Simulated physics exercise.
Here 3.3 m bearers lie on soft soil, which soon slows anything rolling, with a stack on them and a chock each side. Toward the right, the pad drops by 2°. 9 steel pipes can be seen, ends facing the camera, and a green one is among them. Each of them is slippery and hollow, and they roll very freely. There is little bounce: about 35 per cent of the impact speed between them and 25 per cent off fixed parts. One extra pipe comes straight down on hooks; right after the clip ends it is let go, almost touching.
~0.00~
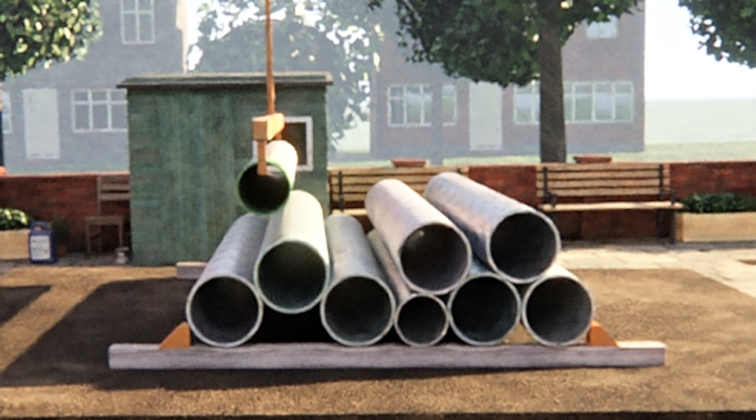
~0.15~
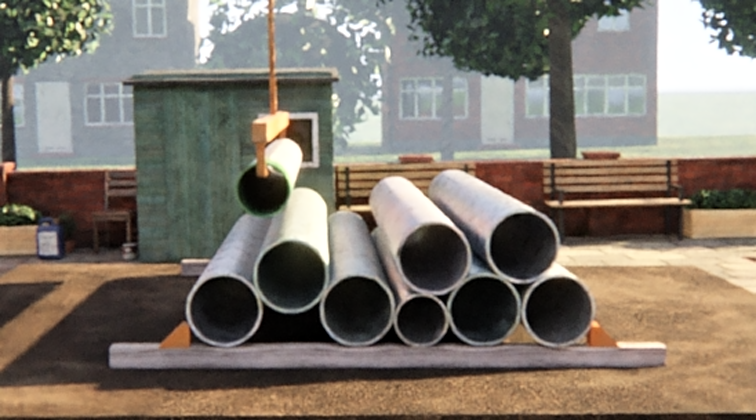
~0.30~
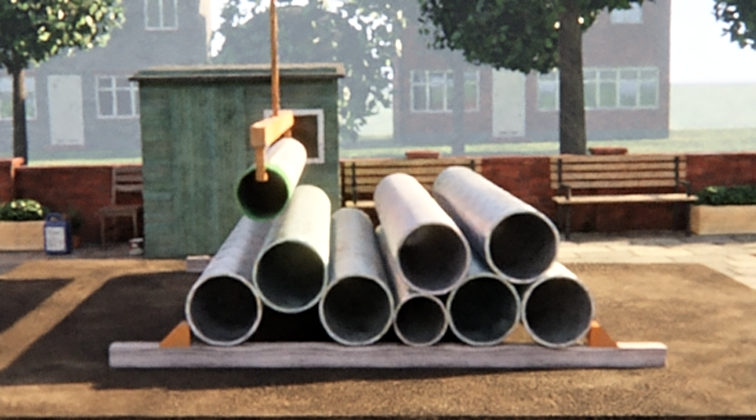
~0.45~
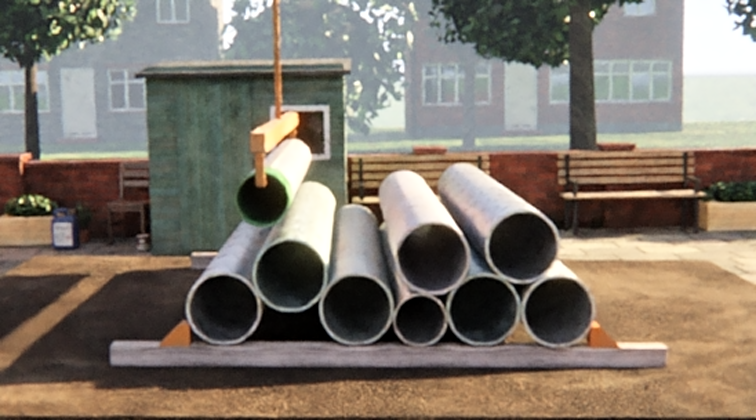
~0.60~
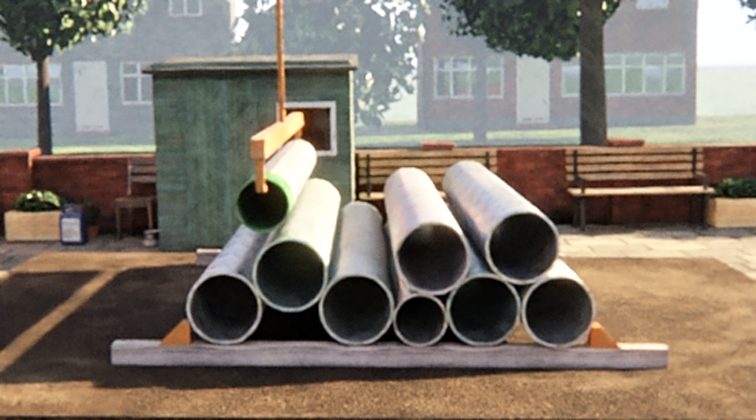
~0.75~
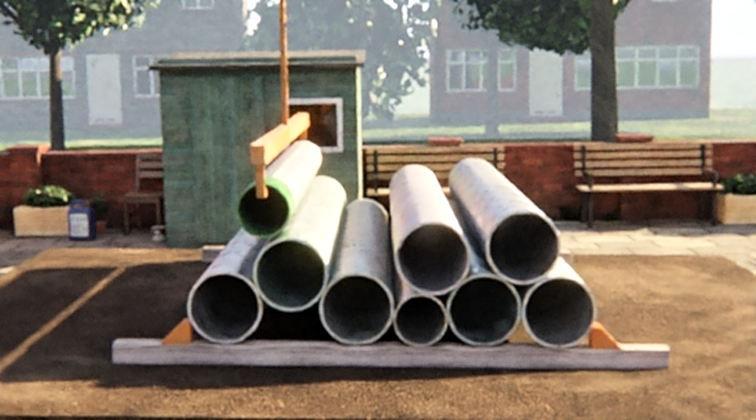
A green-rimmed pipe hangs from an orange lifting bar above a stack of pipes in a paved yard, seen from the front at close to ground level. Grey steel pipes lie on a pale timber between orange chocks, with a green shed behind at left and benches, trees and brick buildings beyond. The hanging pipe sinks slowly and slightly towards the stack's left side while the camera glides right around it.
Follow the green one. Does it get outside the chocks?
My guess is it makes it out.
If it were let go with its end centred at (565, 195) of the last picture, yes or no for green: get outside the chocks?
Green? Yes, it will, then.
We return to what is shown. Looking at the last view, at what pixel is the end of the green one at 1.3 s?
That would be about (225, 244) in pixels.
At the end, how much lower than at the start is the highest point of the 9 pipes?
30 cm.
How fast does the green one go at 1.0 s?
About 0.5 m/s.
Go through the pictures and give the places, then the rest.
The first frame shows green (263, 189); green hangs on the hooks; 5 form the bottom row.
The second frame shows green (263, 190); green hangs on the hooks; lowered 1 cm.
The third frame shows green (262, 195); green hangs on the hooks; lowered 3 cm.
The fourth frame shows green (262, 200); green hangs on the hooks; lowered 7 cm.
The fifth frame shows green (262, 206); green hangs on the hooks; lowered 10 cm.
The sixth frame shows green (263, 211); green hangs on the hooks; lowered 13 cm.
By 1.0 s, green is up on others, 40 cm inside the left chock, rolling left; 0 off the stack.
By 1.3 s, green is up on others, 20 cm inside the left chock, rolling left; 0 off the stack.
By 1.5 s, green is up on others, 10 cm inside the left chock, rolling left; 0 off the stack.
By 1.8 s, green is beyond the left chock, rolling left; 1 off the stack.
Finally (3.2 s), green is beyond the left chock; 1 off the stack.
